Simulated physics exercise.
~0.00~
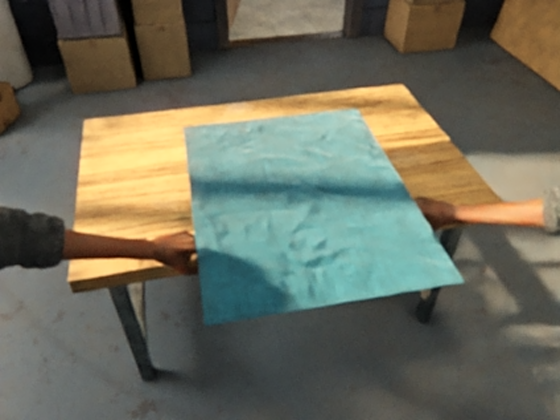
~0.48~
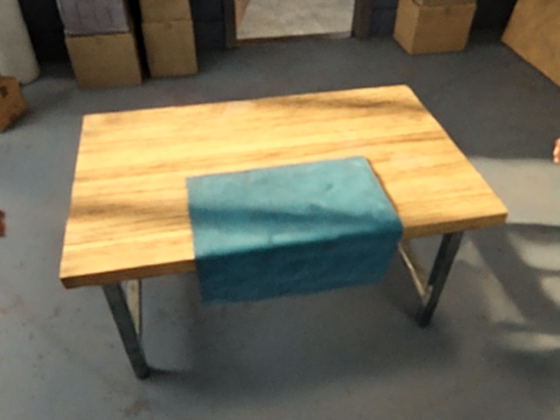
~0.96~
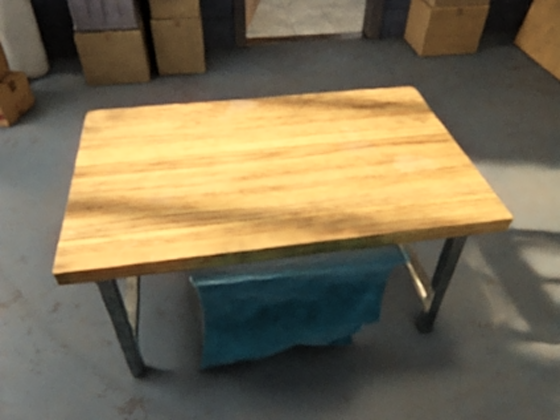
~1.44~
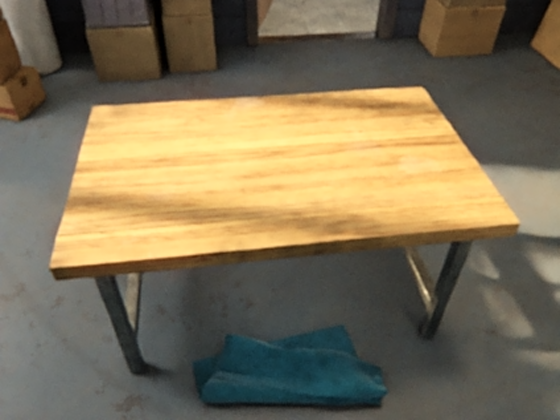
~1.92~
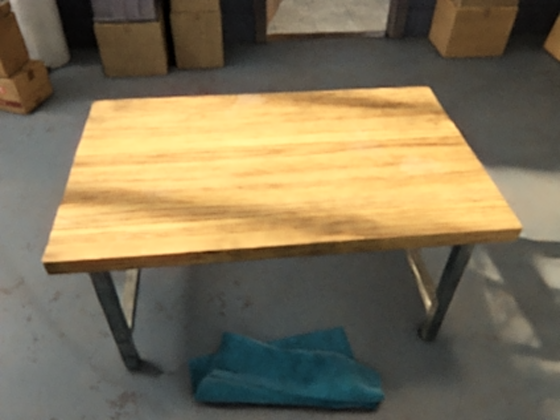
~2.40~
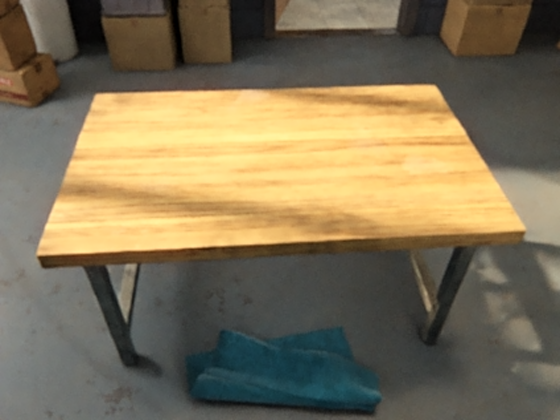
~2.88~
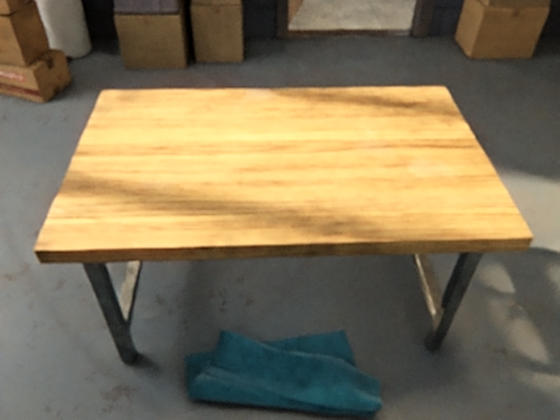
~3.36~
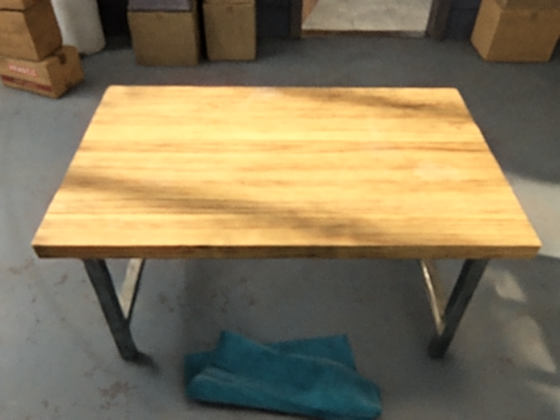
Two hands held a teal cloth out flat over the front edge of a wooden workbench and let go, and it draped over the edge, slid off the front, and ended up in a crumpled heap on the grey floor.
